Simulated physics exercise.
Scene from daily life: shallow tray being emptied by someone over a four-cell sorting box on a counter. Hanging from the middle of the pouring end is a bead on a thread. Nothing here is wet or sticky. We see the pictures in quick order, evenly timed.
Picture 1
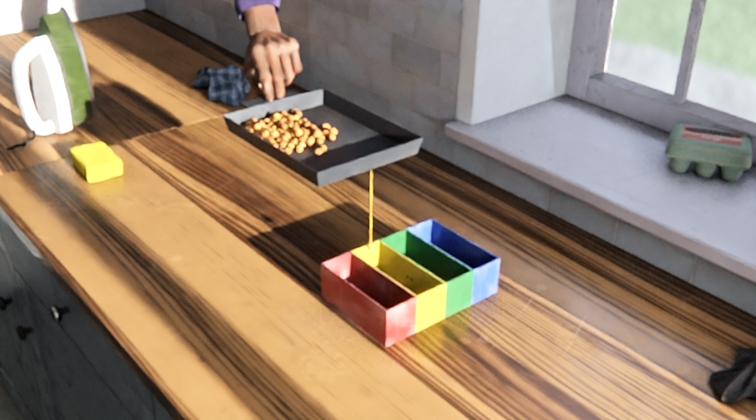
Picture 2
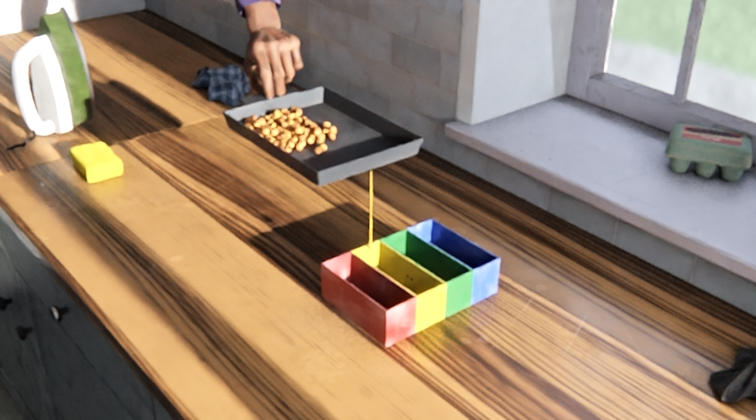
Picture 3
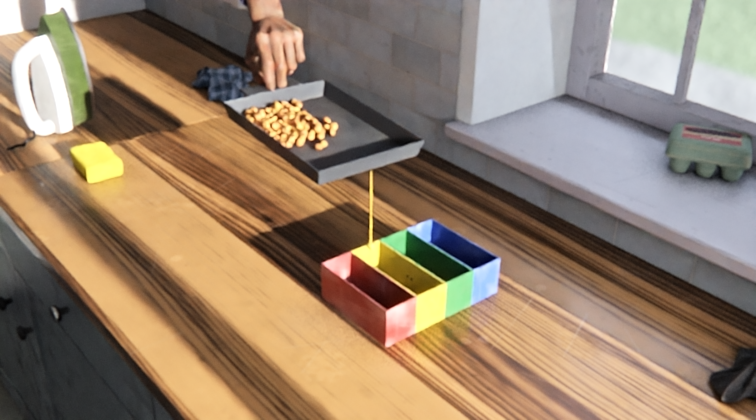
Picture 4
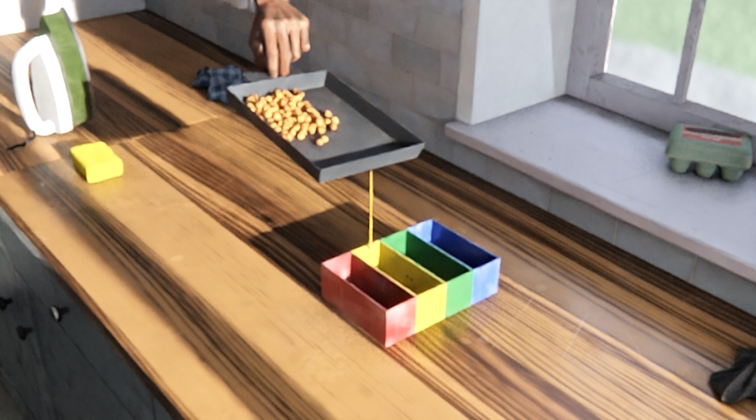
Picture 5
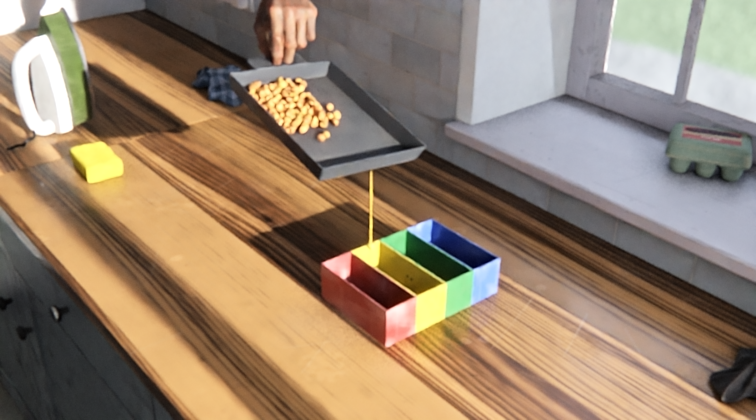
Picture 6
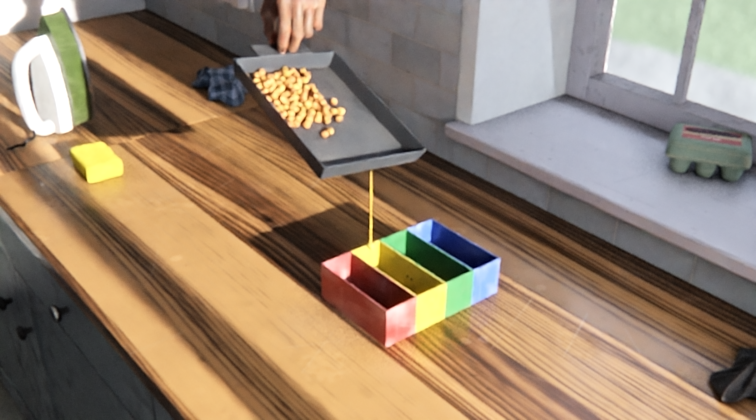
Dark shallow tray of roasted chickpeas tilting gradually above a four-coloured sorting box as a hand raises its far end.
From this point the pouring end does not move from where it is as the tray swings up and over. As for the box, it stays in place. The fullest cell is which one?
The green cell.
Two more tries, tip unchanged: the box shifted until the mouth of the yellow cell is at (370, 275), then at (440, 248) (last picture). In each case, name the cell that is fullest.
Run one gives the blue one; run two gives the yellow one.
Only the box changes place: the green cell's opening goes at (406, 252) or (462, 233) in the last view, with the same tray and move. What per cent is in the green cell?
Roughly 40 % and 0 %.
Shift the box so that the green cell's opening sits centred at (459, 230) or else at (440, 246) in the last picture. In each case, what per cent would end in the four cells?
It would be roughly 80 per cent in the first placement and roughly 100 per cent in the second.
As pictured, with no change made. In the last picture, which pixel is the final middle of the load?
Once nothing moves, the middle sits near (425, 283).
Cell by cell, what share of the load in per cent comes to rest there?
Red cell: 0 per cent; yellow cell: 20 per cent; green cell: 60 per cent; blue cell: 20 per cent.
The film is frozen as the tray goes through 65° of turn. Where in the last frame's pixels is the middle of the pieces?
(399, 156).
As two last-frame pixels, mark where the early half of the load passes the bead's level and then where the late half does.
The opening part goes through (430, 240); what follows goes through (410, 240).
Soon after the last picture, tray tipped steeply; most on the tray; a small part falling or outside the box.
A little later, tray tipped past a quarter turn; about half on the tray; about a quarter in the green cell; a small part in the blue cell; a stray few in the yellow cell; a small part falling or outside the box.
Later still, tray tipped past a quarter turn; about two thirds in the green cell; about a quarter in the yellow cell; a small part in the blue cell; a small part falling or outside the box.
At rest, tray tipped past a quarter turn; about two thirds in the green cell; about a quarter in the yellow cell; a small part in the blue cell; none in the red cell; a small part outside the box.
